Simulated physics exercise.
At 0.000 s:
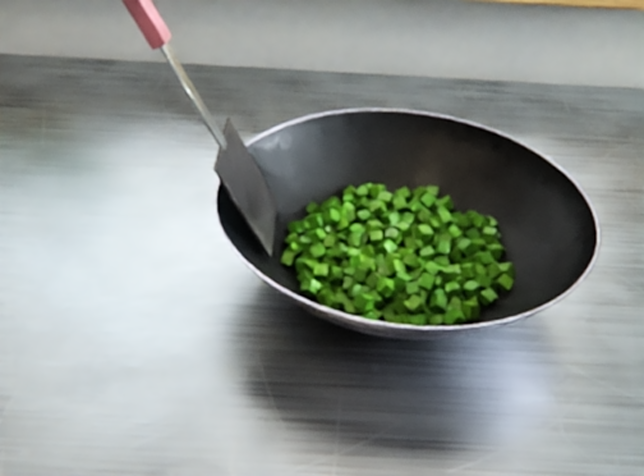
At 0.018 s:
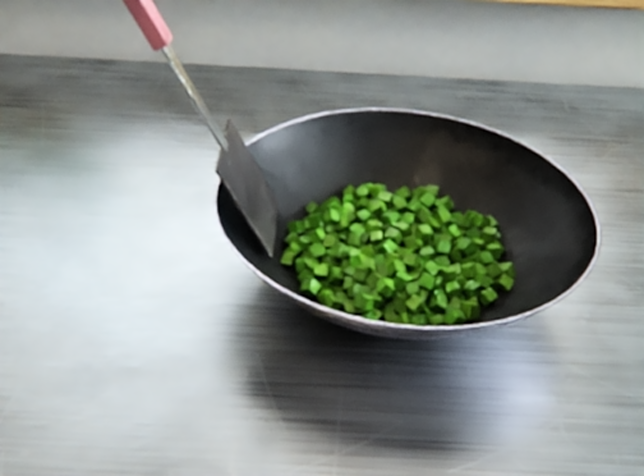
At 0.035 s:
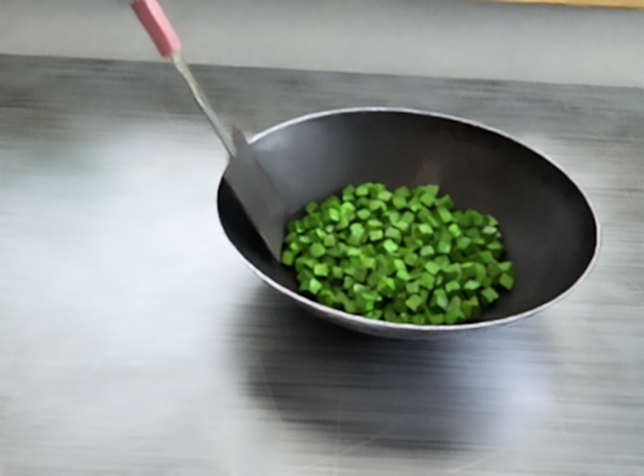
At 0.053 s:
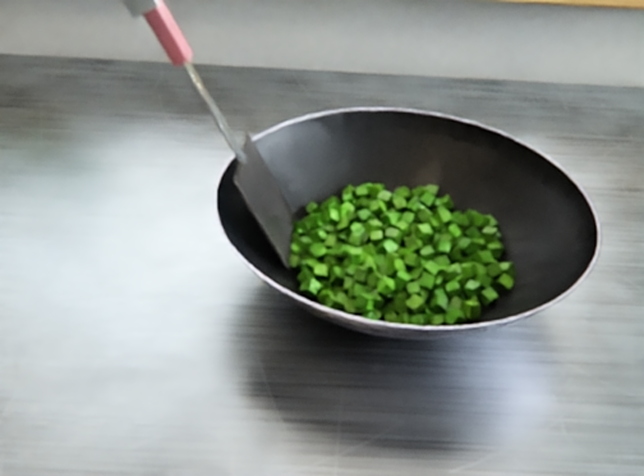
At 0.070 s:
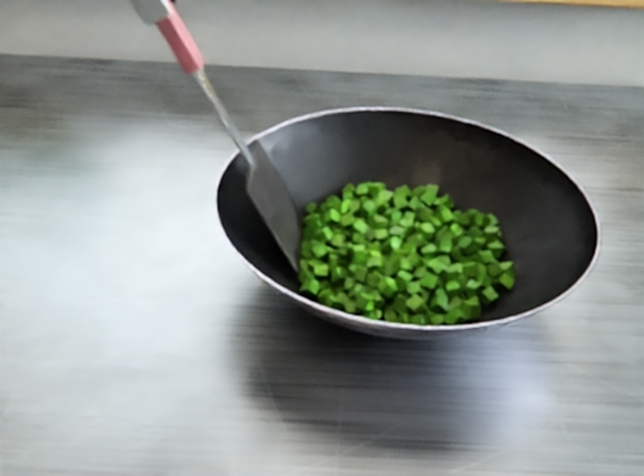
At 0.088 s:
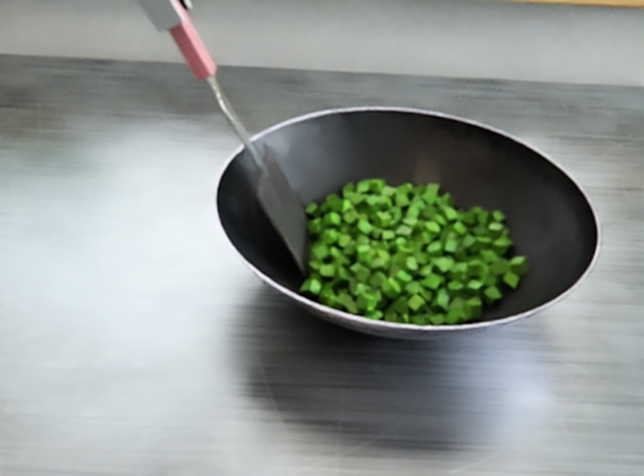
A machine-held turner with a pink handle sliding down inside a dark wok and nudging a heap of green dice slightly right.
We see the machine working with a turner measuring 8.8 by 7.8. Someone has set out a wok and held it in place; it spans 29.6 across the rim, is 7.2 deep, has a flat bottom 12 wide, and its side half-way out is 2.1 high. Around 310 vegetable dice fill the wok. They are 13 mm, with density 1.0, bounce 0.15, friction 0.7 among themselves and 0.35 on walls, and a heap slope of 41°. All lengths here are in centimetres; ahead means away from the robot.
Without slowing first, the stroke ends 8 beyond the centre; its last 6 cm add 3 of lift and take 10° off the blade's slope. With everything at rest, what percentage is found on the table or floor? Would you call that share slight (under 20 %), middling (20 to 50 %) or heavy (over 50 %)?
It is slight.
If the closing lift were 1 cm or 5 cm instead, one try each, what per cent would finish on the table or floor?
Roughly 10 % and then 0 %.
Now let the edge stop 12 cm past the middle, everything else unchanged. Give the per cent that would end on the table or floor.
With that change, I'd expect about 40 per cent.
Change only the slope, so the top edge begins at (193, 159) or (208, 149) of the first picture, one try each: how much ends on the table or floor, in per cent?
Some 0 per cent, then some 5 per cent.
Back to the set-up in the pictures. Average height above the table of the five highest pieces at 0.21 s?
They are some 5 cm up.
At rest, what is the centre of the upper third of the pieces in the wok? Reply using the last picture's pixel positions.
The centre sits at about (528, 226).
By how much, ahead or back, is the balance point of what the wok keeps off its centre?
5.5 cm ahead.
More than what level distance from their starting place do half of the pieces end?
Near 5 cm, measured level.
After 0.21 s, sloping 63°, highest piece 6 above the table; 308 in the wok.
After 0.34 s, sloping 59°, highest piece 8 above the table; 308 in the wok.
After 0.60 s, sloping 53°, highest piece 8 above the table; 298 in the wok, 8 on the table or floor, 2 on the blade or in flight.
After 1.65 s, sloping 53°, highest piece 8 above the table; 298 in the wok, 10 on the table or floor.
At rest, 298 in the wok, 10 on the table or floor. That is 3 % on the table or floor.
